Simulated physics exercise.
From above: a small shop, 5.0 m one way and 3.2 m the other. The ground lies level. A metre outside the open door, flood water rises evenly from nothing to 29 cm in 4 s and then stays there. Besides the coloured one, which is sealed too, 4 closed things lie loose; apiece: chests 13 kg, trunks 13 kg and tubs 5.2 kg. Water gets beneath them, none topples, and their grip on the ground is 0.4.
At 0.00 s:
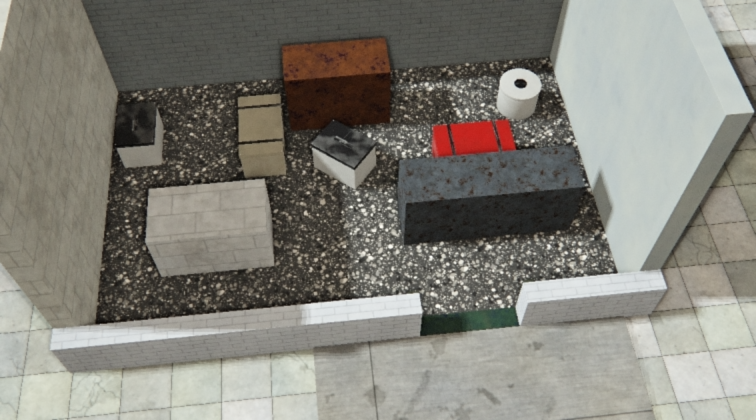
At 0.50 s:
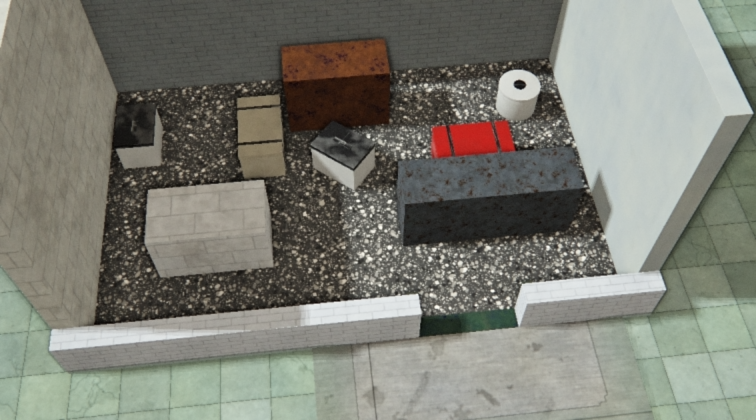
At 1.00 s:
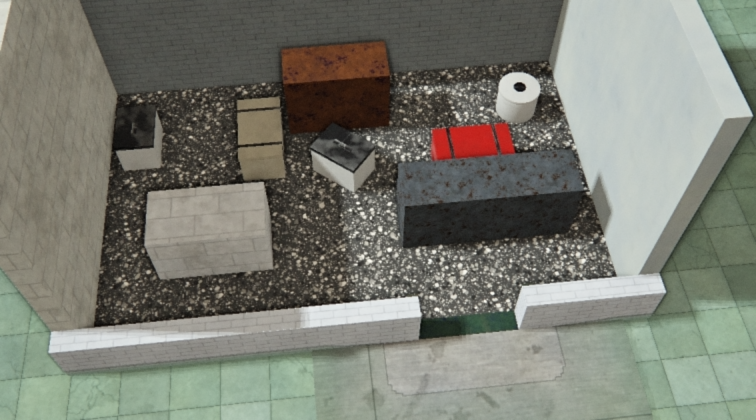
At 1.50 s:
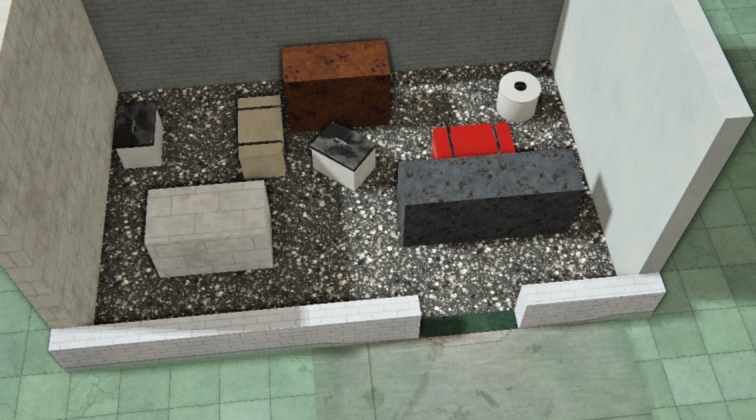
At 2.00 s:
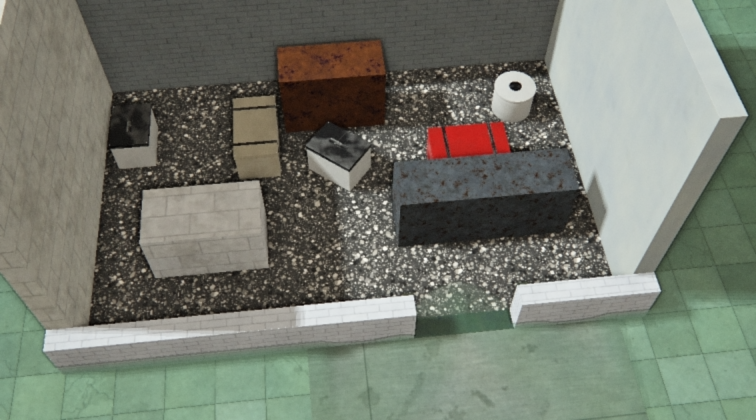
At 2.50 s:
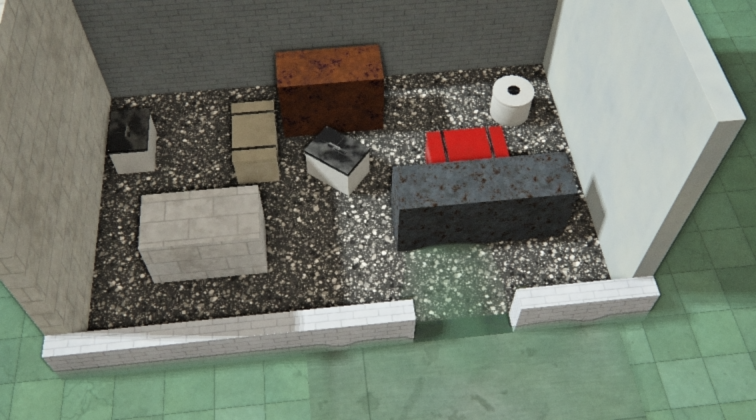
A small walled room with a speckled gravel-like floor and a gap in its low front wall is seen from above. A rusty brown block stands at the back, pale boxes and two dark-topped white ones at left and centre, a long dark grey block, a red case and a white cylinder at right. Greenish water spreads over the outside paving, then enters through the gap, while the objects stay put and the camera shifts very slightly.
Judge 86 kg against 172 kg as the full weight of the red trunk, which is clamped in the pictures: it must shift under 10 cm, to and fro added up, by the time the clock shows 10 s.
For it, the smaller load will do.
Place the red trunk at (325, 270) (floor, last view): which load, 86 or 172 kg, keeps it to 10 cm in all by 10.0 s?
The smaller is enough.
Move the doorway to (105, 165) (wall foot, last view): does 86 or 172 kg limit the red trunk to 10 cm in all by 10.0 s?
In that case the smaller load will do.
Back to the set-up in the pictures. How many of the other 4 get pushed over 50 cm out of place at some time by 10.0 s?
3 of them.
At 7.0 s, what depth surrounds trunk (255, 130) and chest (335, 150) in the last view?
Roughly 5 and 3 cm.
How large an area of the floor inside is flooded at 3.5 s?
Roughly 2.5 m2.
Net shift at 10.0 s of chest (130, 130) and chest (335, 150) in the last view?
In that order: 80 cm, 0 cm.
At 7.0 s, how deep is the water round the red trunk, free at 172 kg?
Roughly 2 cm.
After 3.5 s the red trunk would be 0 cm from its start with 86 kg and 0 cm from its start with 172 kg; 0 cm of water round it then.
After 4.5 s the red trunk would be 0 cm from its start with 86 kg and 0 cm from its start with 172 kg; 0 cm of water round it then.
After 7.0 s the red trunk would be 0 cm from its start with 86 kg and 0 cm from its start with 172 kg; 2 cm of water round it then.
After 10.0 s the red trunk would be 0 cm from its start with 86 kg and 0 cm from its start with 172 kg; 5 cm of water round it then.
